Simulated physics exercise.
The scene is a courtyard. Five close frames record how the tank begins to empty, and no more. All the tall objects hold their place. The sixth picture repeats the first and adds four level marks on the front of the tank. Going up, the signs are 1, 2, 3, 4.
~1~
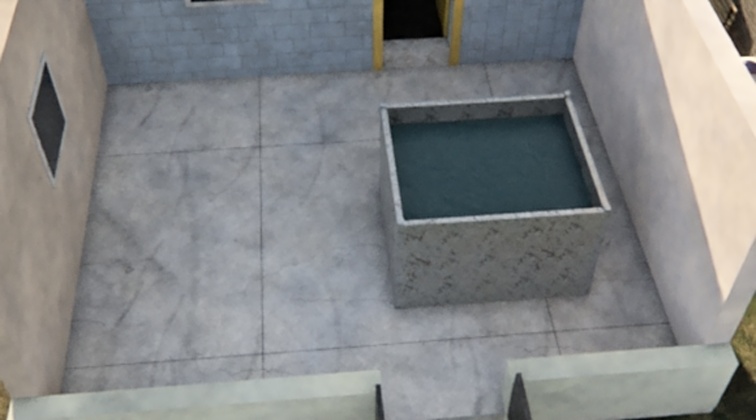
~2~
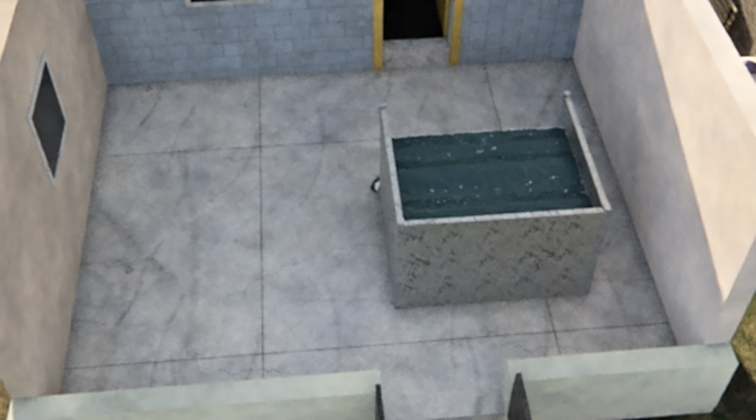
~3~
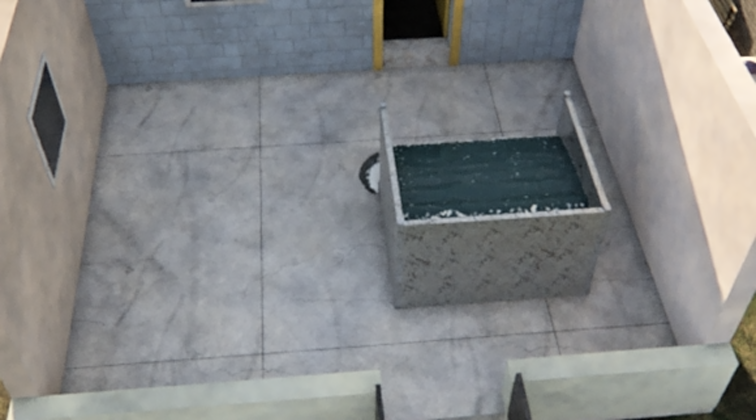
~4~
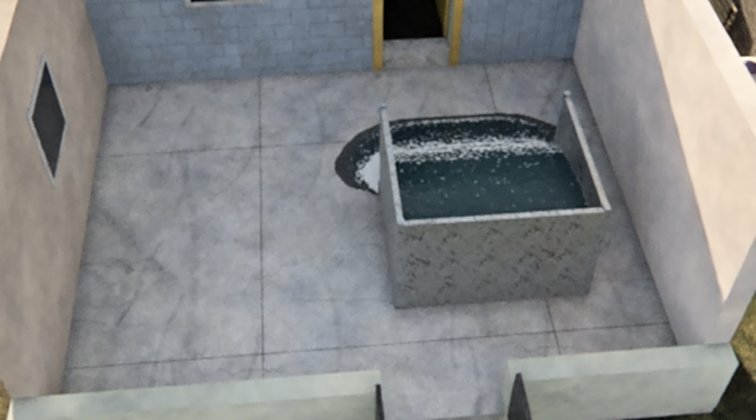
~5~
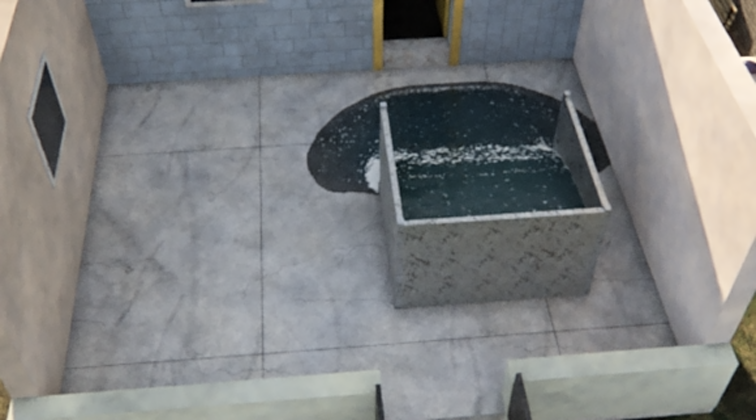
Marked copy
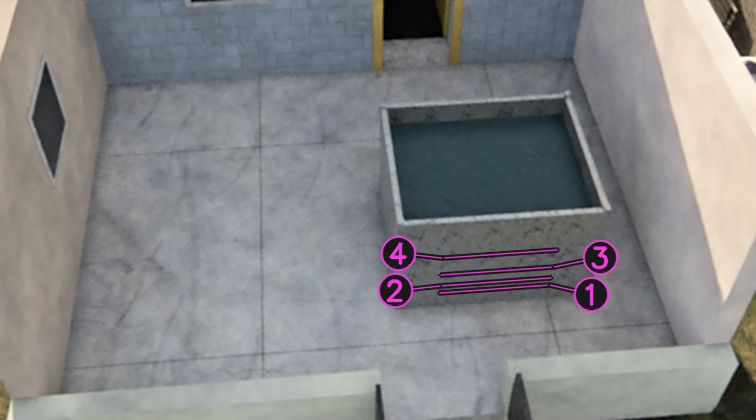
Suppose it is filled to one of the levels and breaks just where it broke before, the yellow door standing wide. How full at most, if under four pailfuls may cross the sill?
3 is the one.
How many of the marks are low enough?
Three of the four.
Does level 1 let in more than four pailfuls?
No, that is safe.
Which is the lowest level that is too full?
That would be 4.
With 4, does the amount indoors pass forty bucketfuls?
No.
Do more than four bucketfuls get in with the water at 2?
No, that is safe.
On the marked copy, 1 at (494, 289); 2 at (495, 281); 3 at (497, 271); 4 at (500, 254); from the bottom up 1, 2, 3, 4.
With 1, nothing gets over.
With 2, nothing gets over.
With 3, a bucket or two gets in.
With 4, about 13 bucketfuls get in.
